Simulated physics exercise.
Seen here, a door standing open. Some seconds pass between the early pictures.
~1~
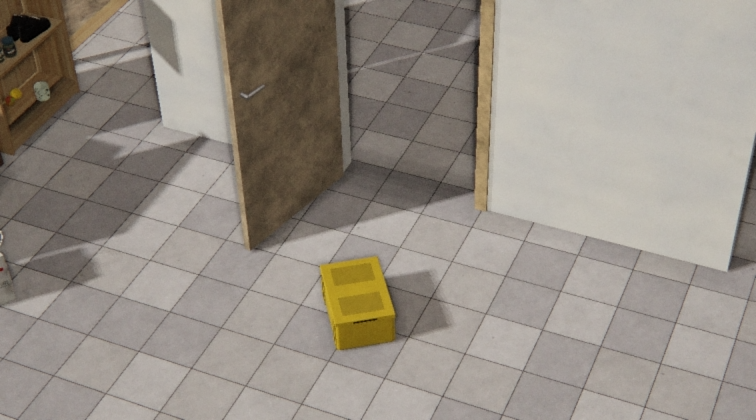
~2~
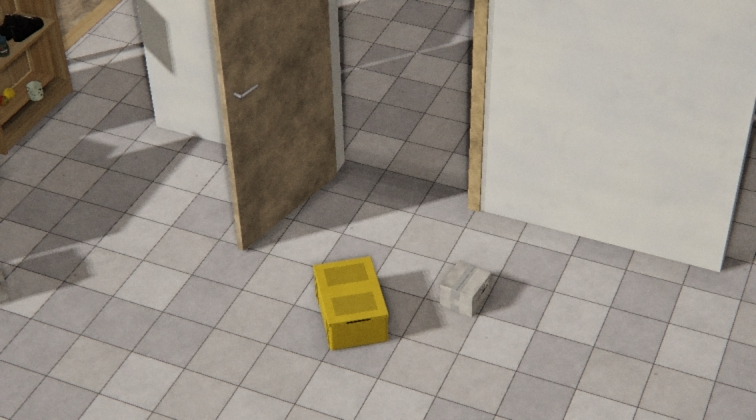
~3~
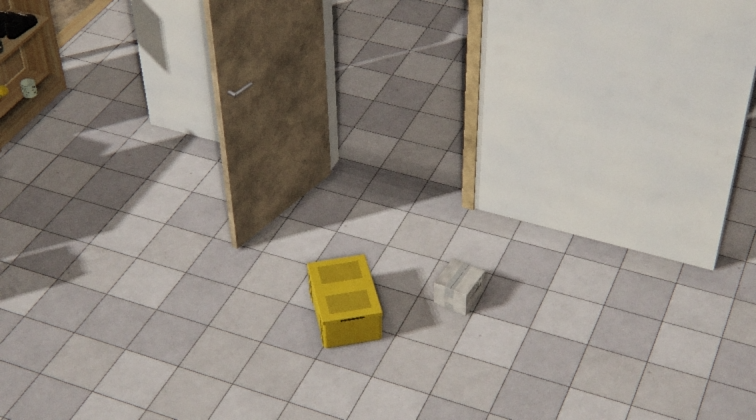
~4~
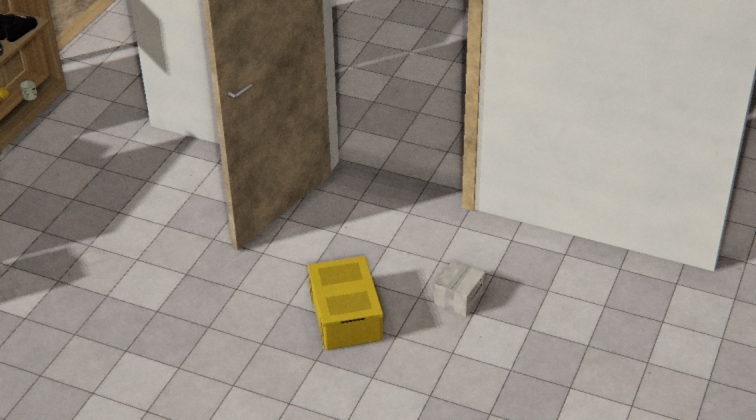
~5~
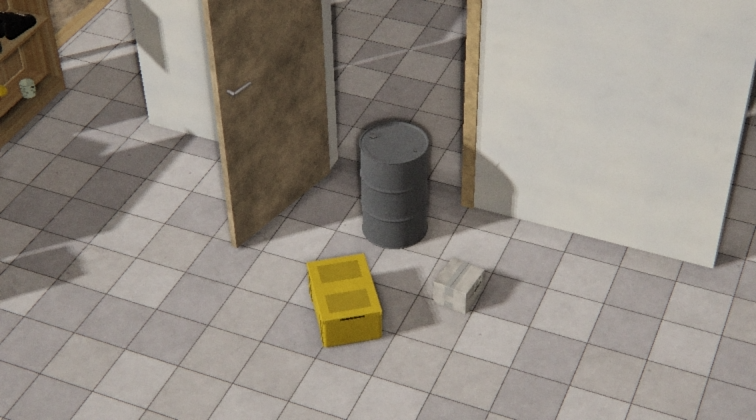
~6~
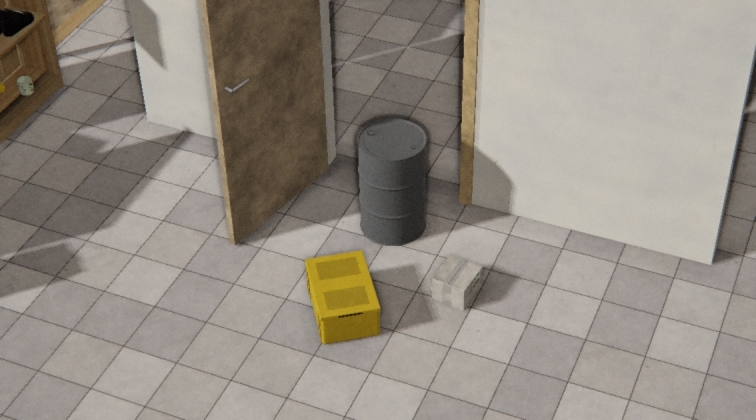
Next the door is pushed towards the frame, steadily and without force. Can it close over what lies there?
Here the door is blocked.
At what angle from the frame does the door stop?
About 45°.
Then, 0.60 s after the last picture, door 89° open.
Then, 0.90 s after the last picture, door 71° open.
Then, 1.20 s after the last picture, door 52° open.
At rest, door 47° open; all 3 in place. Seen from the same camera at the end, grey drum near (394, 183).
